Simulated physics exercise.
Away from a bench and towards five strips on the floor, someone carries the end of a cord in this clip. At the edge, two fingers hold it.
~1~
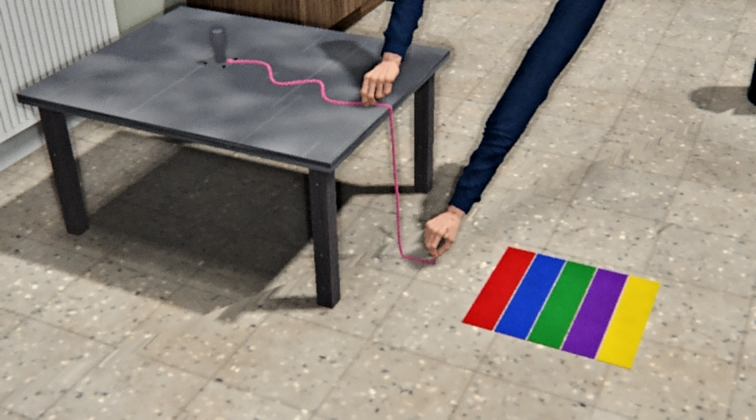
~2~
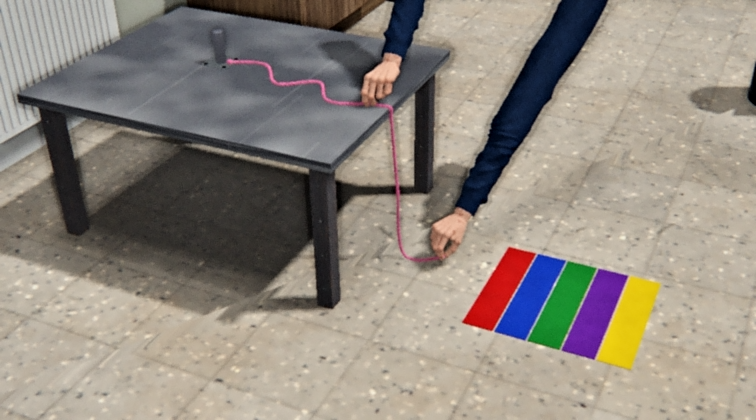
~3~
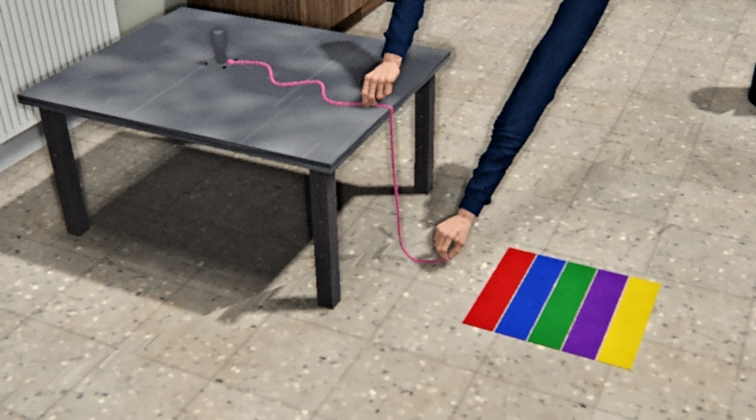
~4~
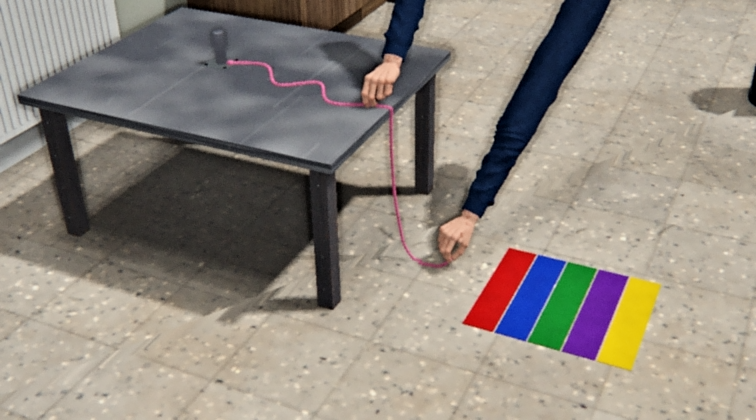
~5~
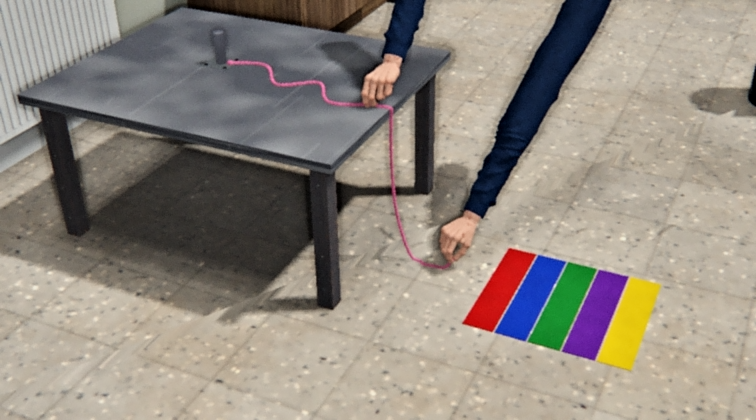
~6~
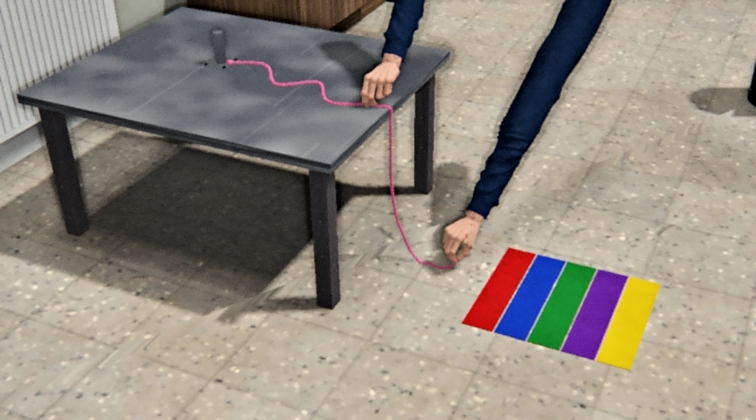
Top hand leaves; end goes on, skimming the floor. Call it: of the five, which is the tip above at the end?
The purple strip.
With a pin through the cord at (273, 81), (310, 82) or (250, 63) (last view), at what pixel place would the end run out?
First (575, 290), next (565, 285), last (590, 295).
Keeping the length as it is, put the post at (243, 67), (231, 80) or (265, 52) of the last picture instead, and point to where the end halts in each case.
Try by try: (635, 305), (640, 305) and (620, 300).
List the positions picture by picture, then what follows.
End (437, 255); red (485, 311); blue (518, 320); green (551, 329); purple (584, 338); yellow (619, 348), in the first frame.
End (444, 257); cord through (259, 63) (289, 84) (326, 100) (391, 117) (397, 181) (400, 244), in the second frame.
End (448, 258), in the third frame.
End (451, 259); cord through (260, 64) (290, 85) (327, 101) (391, 118) (393, 182) (405, 245), in the fourth frame.
End (453, 260), in the fifth frame.
End (456, 260); cord through (259, 63) (289, 84) (326, 100) (391, 118) (391, 181) (407, 244), in the sixth frame.
Soon after, end near (542, 282); over blue.
After that, end near (577, 291); over green.
At the stop, end near (597, 296); over purple. Over purple.
